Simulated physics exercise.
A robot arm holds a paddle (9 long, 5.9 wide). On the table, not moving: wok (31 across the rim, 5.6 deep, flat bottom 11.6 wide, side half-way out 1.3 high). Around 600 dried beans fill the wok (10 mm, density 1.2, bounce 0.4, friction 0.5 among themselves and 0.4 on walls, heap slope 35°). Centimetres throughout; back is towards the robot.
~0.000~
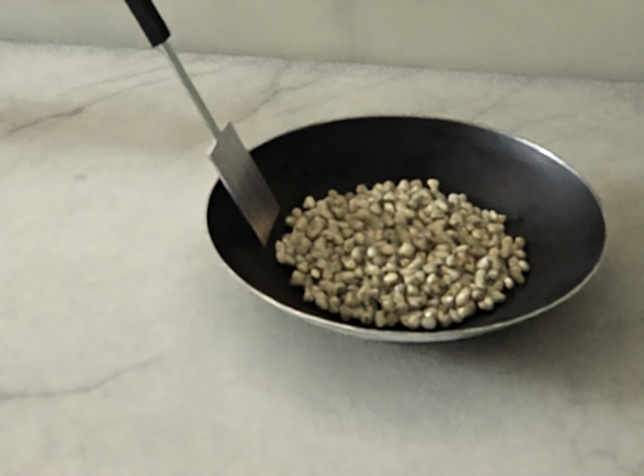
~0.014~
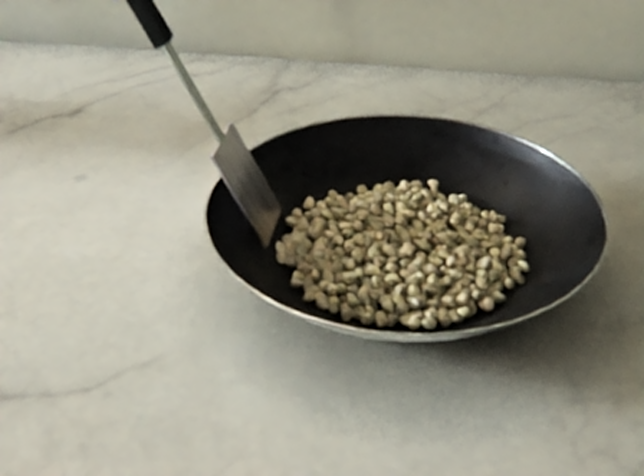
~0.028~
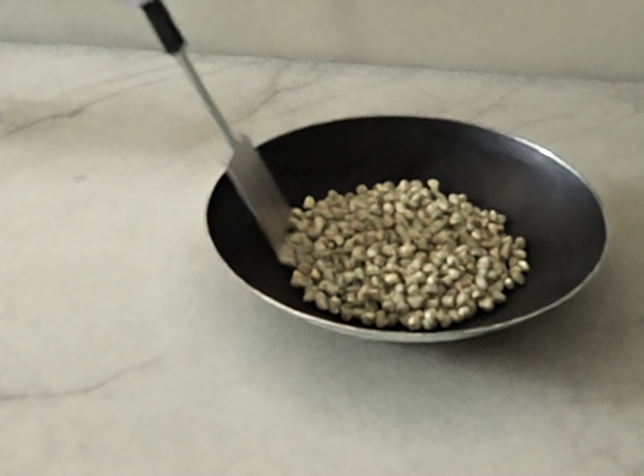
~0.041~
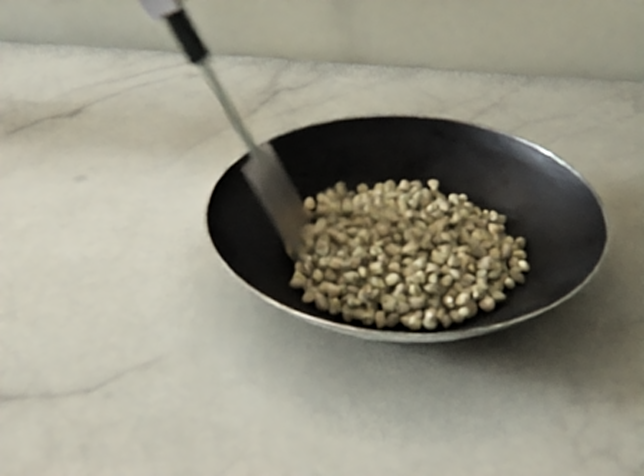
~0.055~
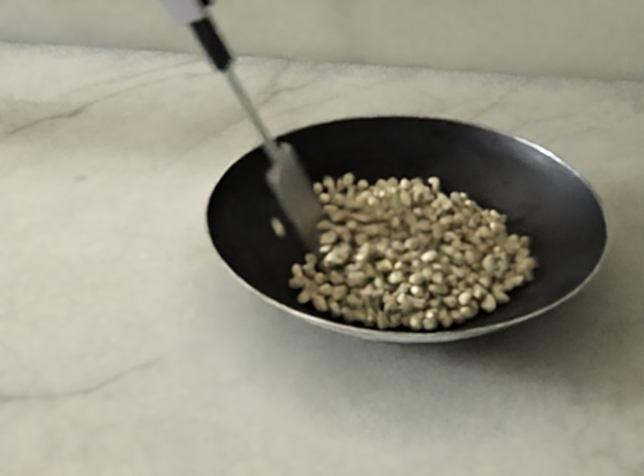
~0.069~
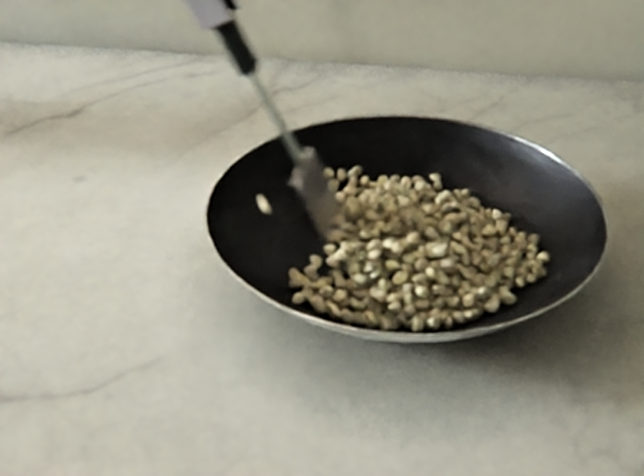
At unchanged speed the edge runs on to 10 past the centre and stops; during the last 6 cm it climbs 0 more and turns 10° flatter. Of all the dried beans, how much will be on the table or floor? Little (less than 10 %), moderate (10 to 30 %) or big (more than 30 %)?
Answer: Moderate; 10 to 30 % of the dried beans finish on the table or floor.
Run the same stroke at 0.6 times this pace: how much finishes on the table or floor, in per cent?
Some 5 per cent.
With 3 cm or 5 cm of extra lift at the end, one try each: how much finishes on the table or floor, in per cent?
About 20 and 15 per cent.
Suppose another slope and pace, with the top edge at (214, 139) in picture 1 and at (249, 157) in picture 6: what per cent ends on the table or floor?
About 5 per cent.
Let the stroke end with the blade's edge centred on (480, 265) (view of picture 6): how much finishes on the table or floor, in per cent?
Some 0 per cent.
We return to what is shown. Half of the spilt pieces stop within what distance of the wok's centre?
Roughly 26 cm.
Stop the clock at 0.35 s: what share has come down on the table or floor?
Some 10 per cent.
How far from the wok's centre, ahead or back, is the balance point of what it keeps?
About 4.0 cm ahead.
After 0.10 s, sloping 64°, highest piece 10 above the table; 603 in the wok.
After 0.14 s, sloping 62°, highest piece 13 above the table; 602 in the wok, 1 on the blade or in flight.
After 0.35 s, sloping 54°, highest piece 7 above the table; 491 in the wok, 61 on the table or floor, 51 on the blade or in flight.
After 1.40 s, sloping 54°, highest piece 5 above the table; 490 in the wok, 113 on the table or floor.
At rest, 490 in the wok, 113 on the table or floor. That is 19 % on the table or floor.
